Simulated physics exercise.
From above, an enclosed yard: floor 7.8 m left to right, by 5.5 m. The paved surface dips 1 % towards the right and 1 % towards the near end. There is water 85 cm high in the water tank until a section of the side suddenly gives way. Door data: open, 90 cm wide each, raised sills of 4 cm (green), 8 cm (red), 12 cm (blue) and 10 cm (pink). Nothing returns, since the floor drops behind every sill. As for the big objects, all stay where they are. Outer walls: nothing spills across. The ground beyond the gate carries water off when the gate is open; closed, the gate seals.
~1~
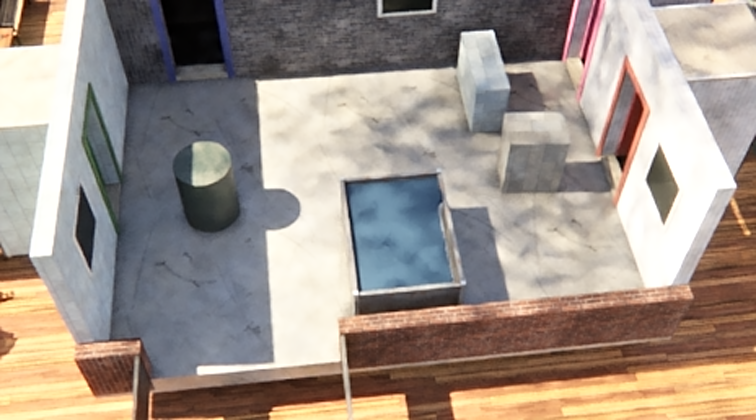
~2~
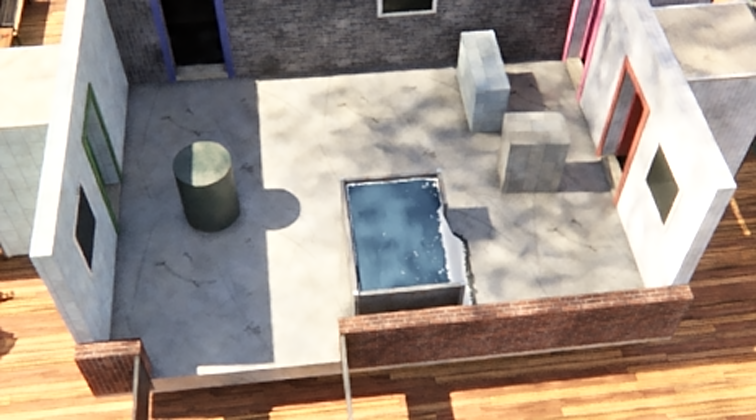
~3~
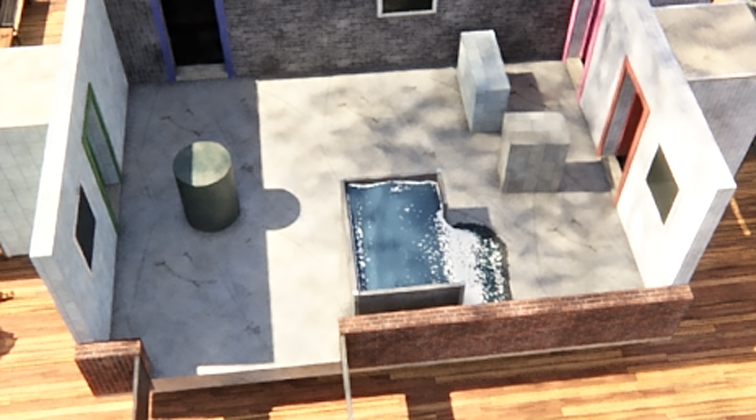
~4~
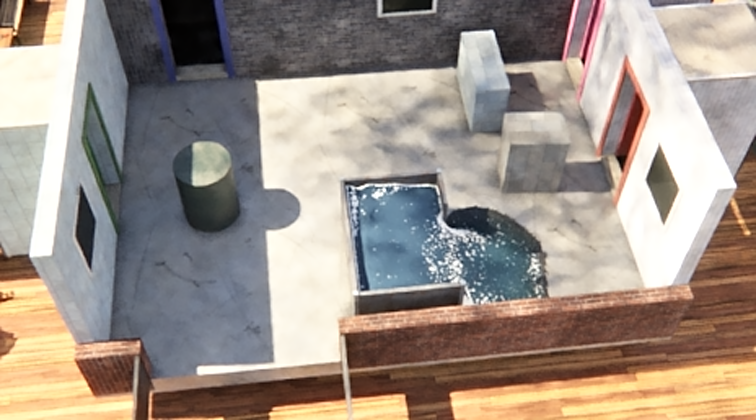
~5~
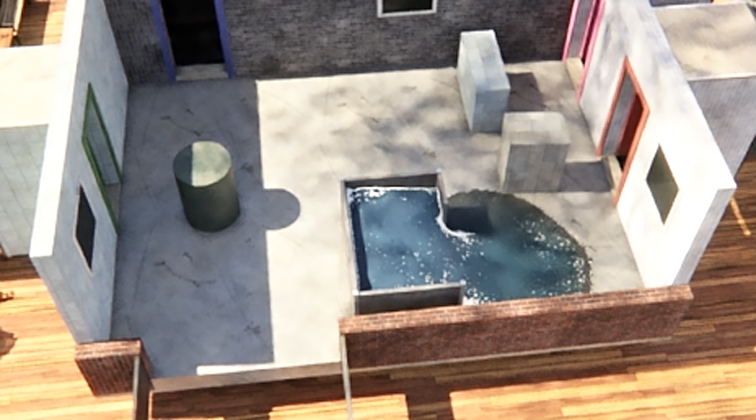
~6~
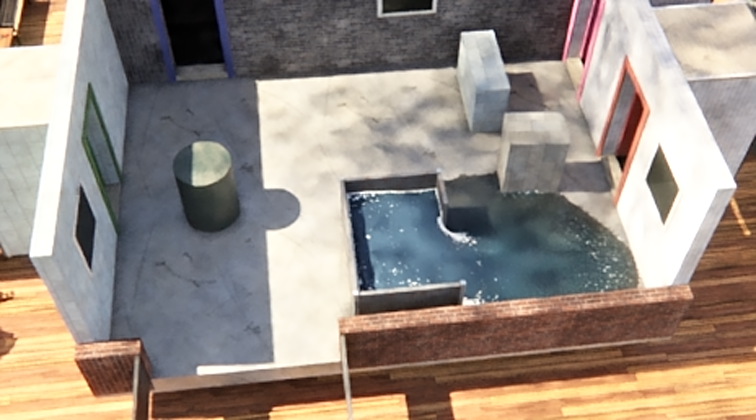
Walled yard seen from above, with water bursting from the right side of a rectangular tank and spreading rightward across the paving.
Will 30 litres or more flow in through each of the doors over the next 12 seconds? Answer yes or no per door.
Green door: No, red door: Yes, blue door: No, pink door: Yes.
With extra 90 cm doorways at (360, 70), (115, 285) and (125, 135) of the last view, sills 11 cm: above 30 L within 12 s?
In turn: Short of it, short of it, short of it.
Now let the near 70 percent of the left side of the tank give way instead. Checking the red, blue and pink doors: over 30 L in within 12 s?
Log - red: Threshold not reached, blue: Threshold not reached, pink: Threshold not reached.
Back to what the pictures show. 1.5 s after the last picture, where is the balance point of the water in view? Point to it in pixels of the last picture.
At about (521, 256).
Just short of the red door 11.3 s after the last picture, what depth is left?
About 9.0 cm deep.
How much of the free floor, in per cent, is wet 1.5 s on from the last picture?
Covered: Roughly 25 %.
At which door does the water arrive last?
I'd say the green one.
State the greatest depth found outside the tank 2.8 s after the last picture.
Max around 32 cm.
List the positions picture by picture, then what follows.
In the first picture, the water tank at (400, 233) is whole and still, 85 cm deep.
In the second picture, water pours out at (449, 265) and has run 0.8 m, to a hidden place; typically 11 cm deep outside, 85 cm at the water tank's back.
In the third picture, water pours out at (449, 268) and has run 1.1 m, to (483, 231); typically 14 cm deep outside, 77 cm at the water tank's back.
In the fourth picture, water pours out at (449, 269) and has run 1.5 m, to (533, 243); typically 12 cm deep outside, 74 cm at the water tank's back.
In the fifth picture, water pours out at (449, 269) and has run 2.1 m, to (578, 249); typically 10 cm deep outside, 70 cm at the water tank's back.
In the sixth picture, water pours out at (449, 270) and has run 2.8 m, to (634, 274); typically 8 cm deep outside, 62 cm at the water tank's back.
Then, 0.7 s after the last picture water covers 20 % of the floor and is deepest (70 cm) near (653, 315); green door not reached, red door 20 cm at the sill, 11 L in, blue door not reached, pink door not reached.
Then, 1.5 s after the last picture water covers 25 % of the floor and is deepest (45 cm) near (653, 315); green door not reached, red door 20 cm at the sill, 61 L in, blue door not reached, pink door not reached.
Then, 2.8 s after the last picture water covers 35 % of the floor and is deepest (32 cm) near (543, 61); green door not reached, red door 17 cm at the sill, 109 L in, blue door not reached, pink door 10 cm at the sill, 0 L in.
Then, 6.3 s after the last picture water covers 70 % of the floor and is deepest (18 cm) near (578, 133); green door not reached, red door 12 cm at the sill, 160 L in, blue door 1 cm at the sill, 0 L in, pink door 14 cm at the sill, 85 L in.
Then, 11.3 s after the last picture water covers 95 % of the floor and is deepest (12 cm) near (653, 315); green door 3 cm at the sill, 0 L in, red door 9 cm at the sill, 186 L in, blue door 3 cm at the sill, 0 L in, pink door 8 cm at the sill, 99 L in.
